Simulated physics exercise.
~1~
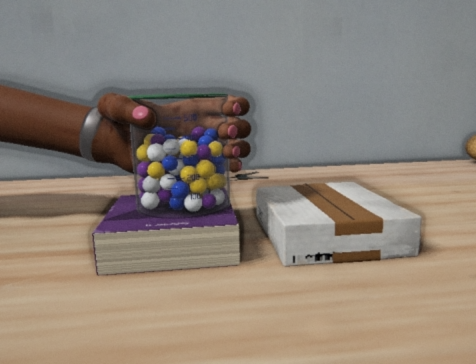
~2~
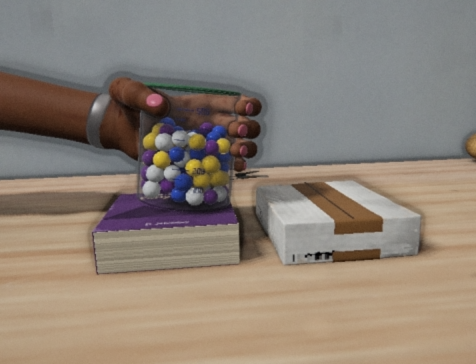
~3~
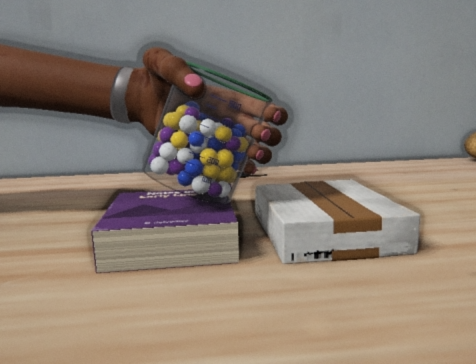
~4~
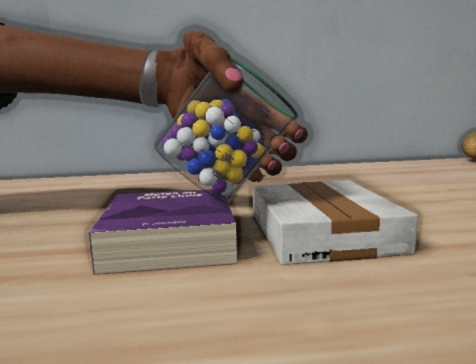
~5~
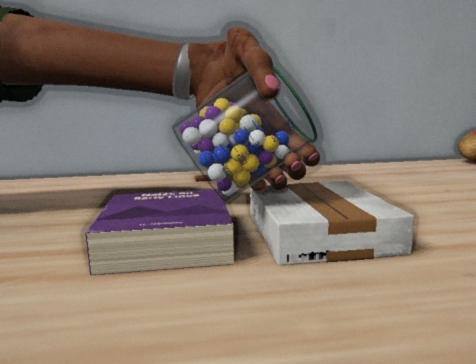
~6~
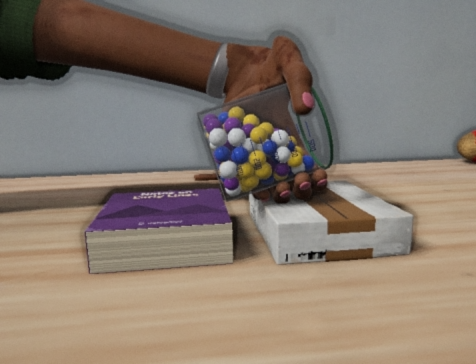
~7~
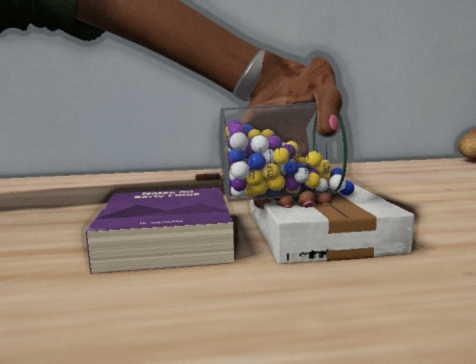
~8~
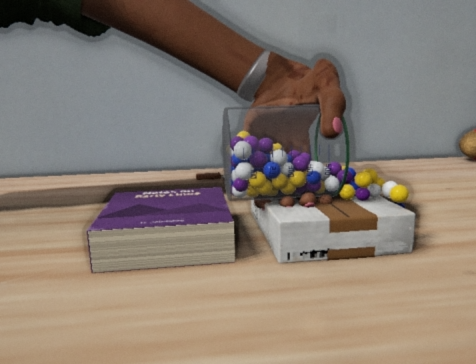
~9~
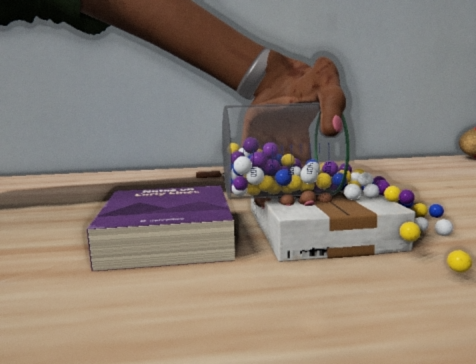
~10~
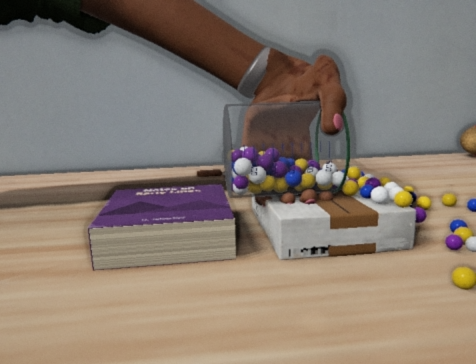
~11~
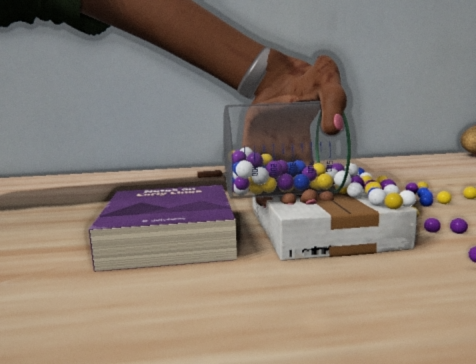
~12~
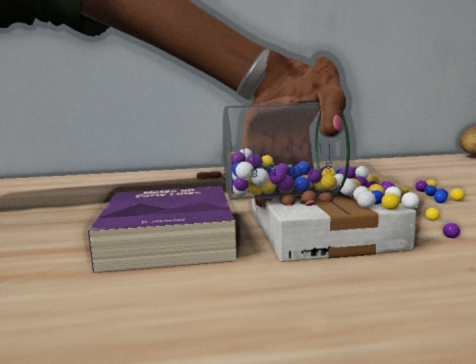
A hand lifted a clear beaker of colorful gumballs off a purple book and tipped it onto its side over the white box to the right, and the gumballs spilled out across the box and table, leaving many still inside.
